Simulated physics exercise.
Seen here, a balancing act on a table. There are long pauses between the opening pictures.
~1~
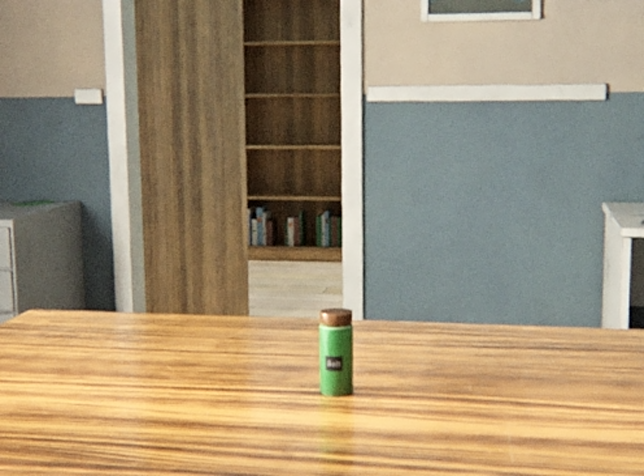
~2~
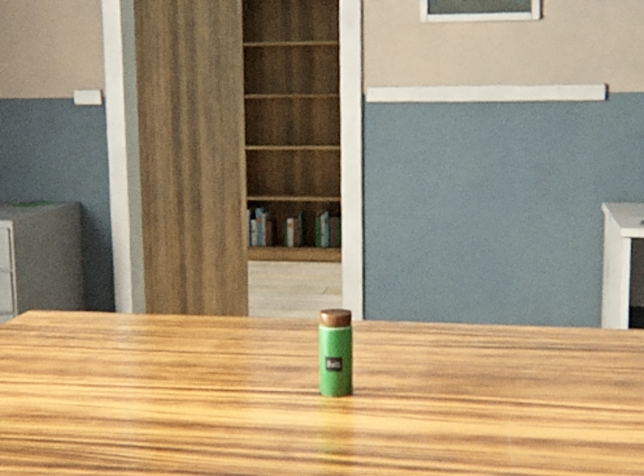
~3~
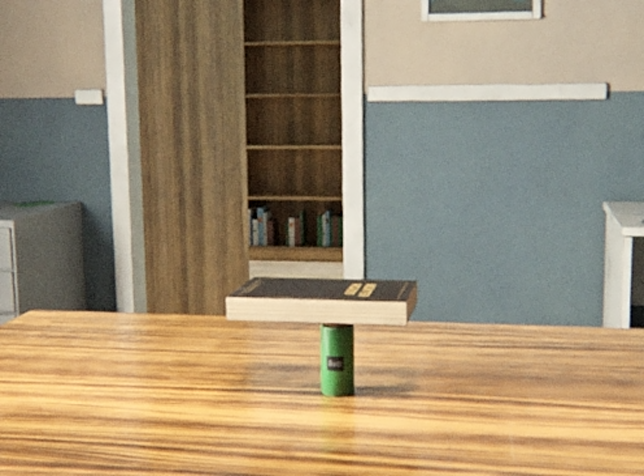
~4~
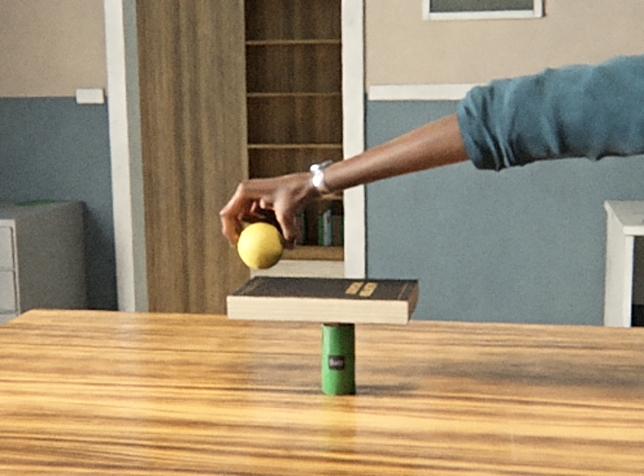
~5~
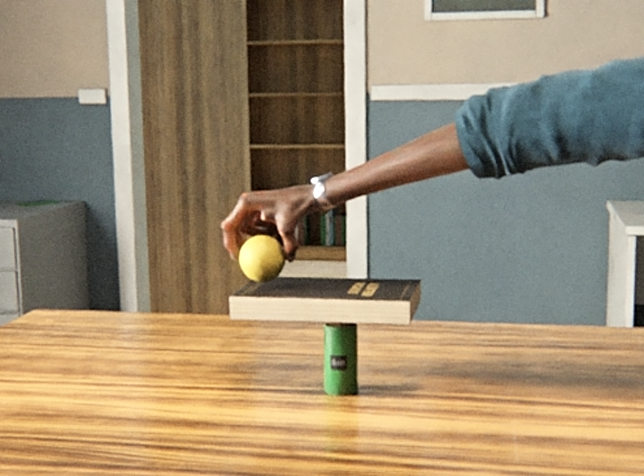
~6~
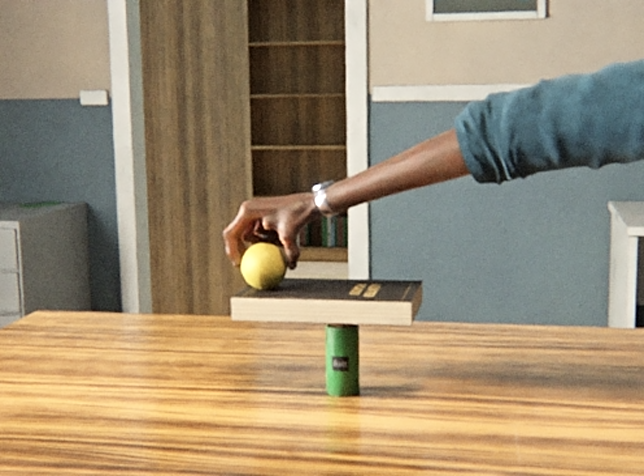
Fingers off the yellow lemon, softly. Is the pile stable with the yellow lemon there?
In the end the stack comes apart.
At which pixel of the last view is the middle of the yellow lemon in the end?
At about (237, 369).
Then, 0.50 s past the last view, yellow lemon now fallen; black book rocked 72° from its first pose.
Then, 1.10 s past the last view, black book now fallen; green shaker on its side.
Finally, fallen, yellow lemon, black book and green shaker. Final places as the last picture's camera would see them, yellow lemon near (237, 369). The stack gives way.
